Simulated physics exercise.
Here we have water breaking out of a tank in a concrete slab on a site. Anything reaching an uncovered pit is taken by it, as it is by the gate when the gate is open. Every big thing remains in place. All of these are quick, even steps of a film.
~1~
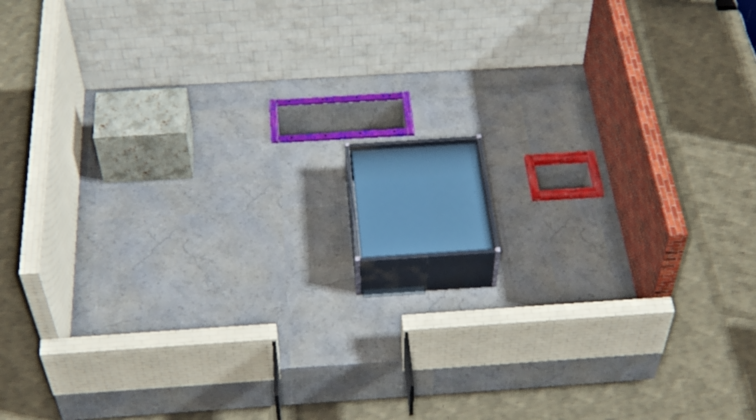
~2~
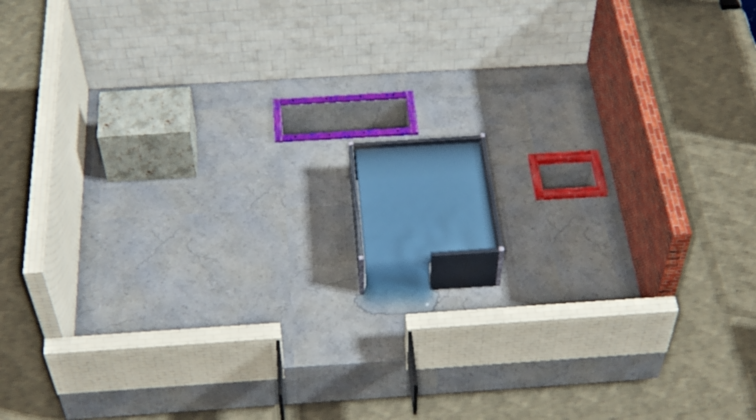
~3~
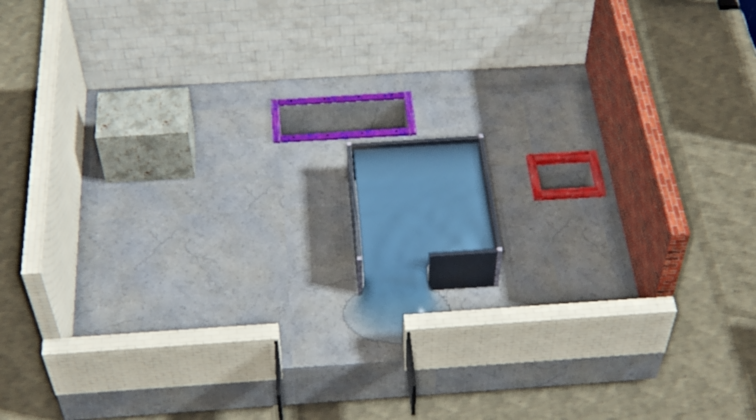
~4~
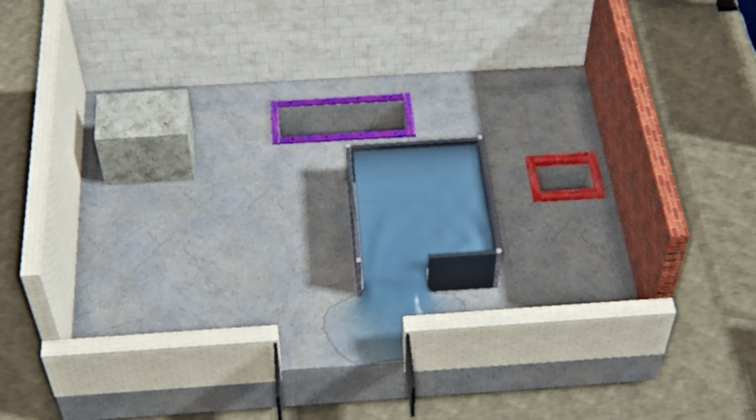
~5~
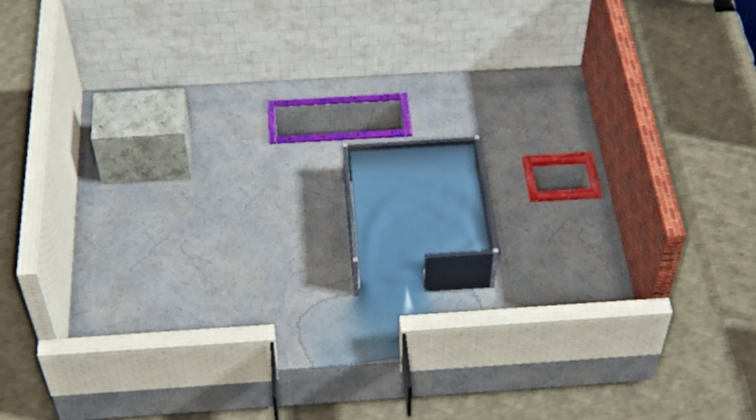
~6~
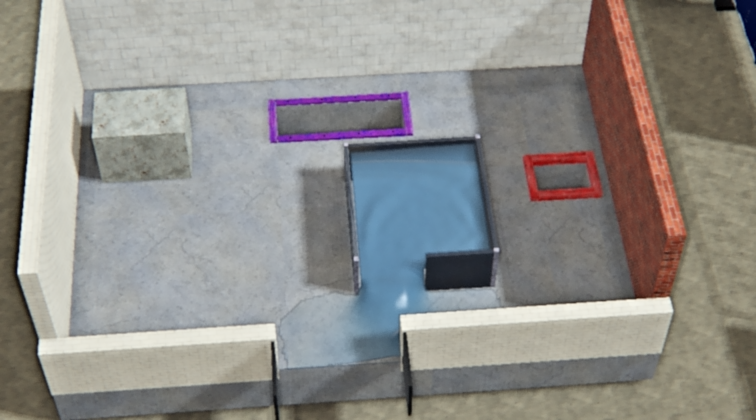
Water poured out of a dark tank through a gap that opened at its front left corner, spreading across the grey slab to the opening in the low front wall.
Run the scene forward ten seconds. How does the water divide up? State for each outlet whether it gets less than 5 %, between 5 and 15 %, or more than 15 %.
Outcome. The gate gets more than 15 %. The red pit gets less than 5 %. The purple pit gets less than 5 %.
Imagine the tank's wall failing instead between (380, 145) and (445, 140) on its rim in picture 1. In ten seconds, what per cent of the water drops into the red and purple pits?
Shares: Red at 6 percent, purple at 40 percent.
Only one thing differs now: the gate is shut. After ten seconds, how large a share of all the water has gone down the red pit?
The red pit gets 6 per cent.
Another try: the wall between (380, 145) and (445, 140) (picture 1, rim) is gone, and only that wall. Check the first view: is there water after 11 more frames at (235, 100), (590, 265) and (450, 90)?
Unsoaked, then unsoaked, then soaked.
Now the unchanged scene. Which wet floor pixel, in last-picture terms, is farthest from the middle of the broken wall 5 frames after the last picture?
Point: (635, 331) in the last picture's pixels.
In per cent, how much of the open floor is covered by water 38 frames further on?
Near 30 in a hundred.
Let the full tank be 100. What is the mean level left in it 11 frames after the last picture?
I'd put it close to 58 in a hundred.
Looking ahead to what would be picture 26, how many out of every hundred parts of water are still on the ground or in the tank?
Estimate: Near 66 %.
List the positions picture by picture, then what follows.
The first frame shows the tank at (420, 200) is whole and still.
In the second frame, water pours out at (397, 277) and has run to (429, 308).
In the third frame, the front is at a hidden place, out from the gap at (395, 279).
In the fourth frame, the front is at a hidden place, out from the gap at (394, 282).
In the fifth frame, water pours out at (391, 281) and has run to a hidden place.
In the sixth frame, the front is at a hidden place, out from the gap at (392, 280).
A moment on, water covers 15 % of the floor; the gate 12 %, the red pit 0 %, the purple pit 0 %.
Next, water covers 20 % of the floor; the gate 23 %, the red pit 0 %, the purple pit 0 %.
Then, water covers 25 % of the floor; the gate 35 %, the red pit 0 %, the purple pit 0 %.
Later, water covers 30 % of the floor; the gate 48 %, the red pit 1 %, the purple pit 0 %.
In the end, water covers 40 % of the floor; the gate 58 %, the red pit 1 %, the purple pit 0 %.
